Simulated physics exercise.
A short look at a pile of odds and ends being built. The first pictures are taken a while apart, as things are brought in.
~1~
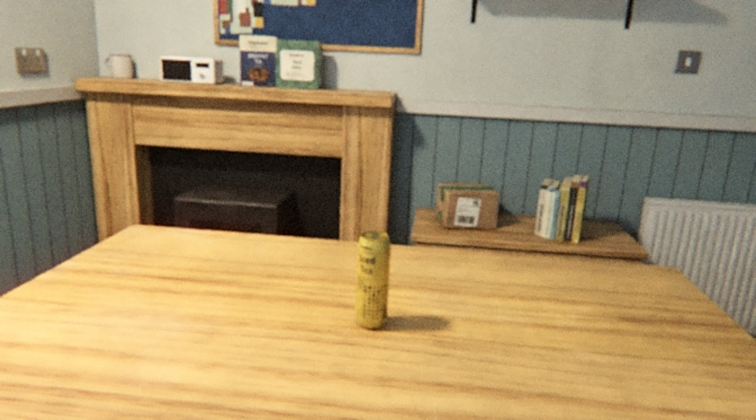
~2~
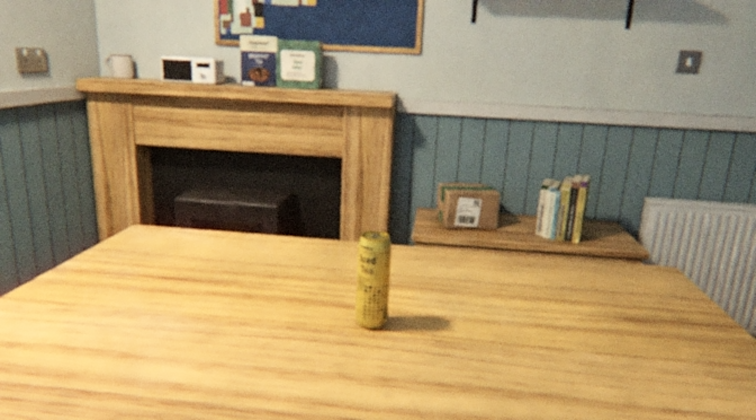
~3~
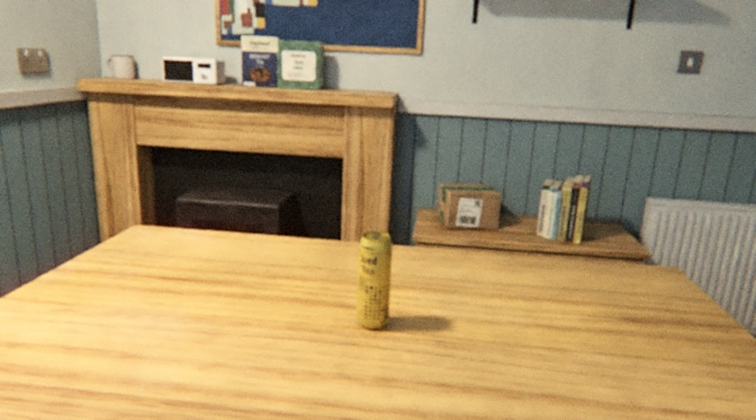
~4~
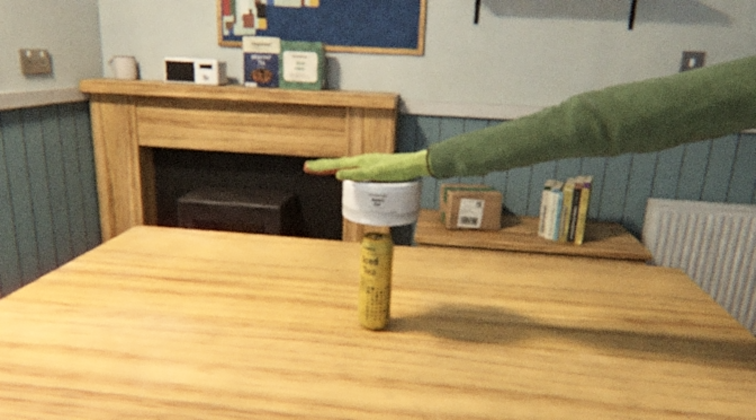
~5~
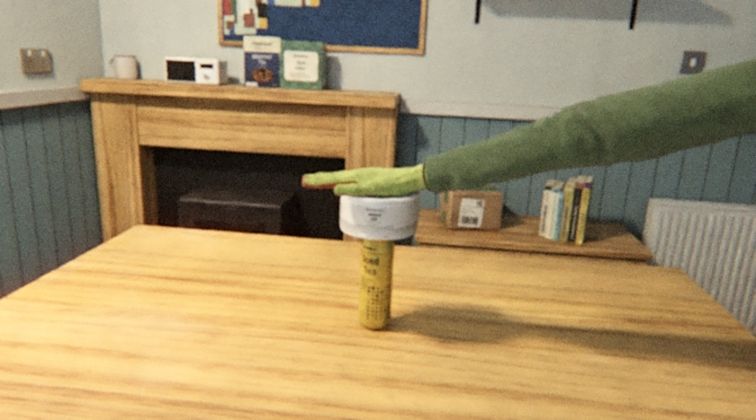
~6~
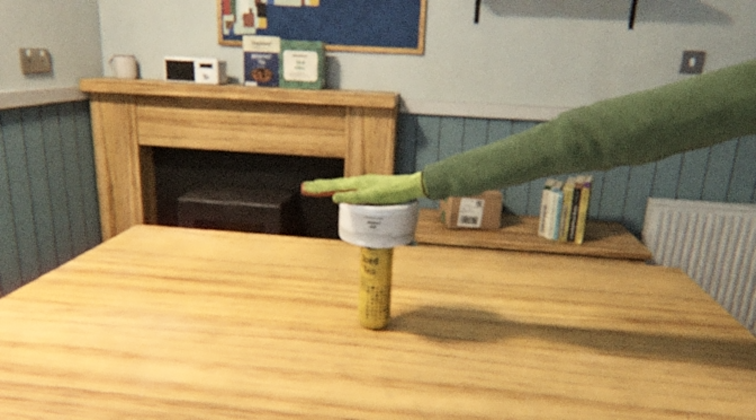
A yellow can stood alone on a wooden table, then a green-sleeved arm reached in from the right and lowered a wider white tub onto its top, keeping the hand flat above it.
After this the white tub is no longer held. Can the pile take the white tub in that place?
As it turns out, it keeps its balance.
Then, 0.30 s on from there, no change.
Then, 0.70 s on from there, white tub resting near (378, 217).
In the end, both unmoved. At the end, from the last picture's camera, white tub near (378, 217). The pile stays up.
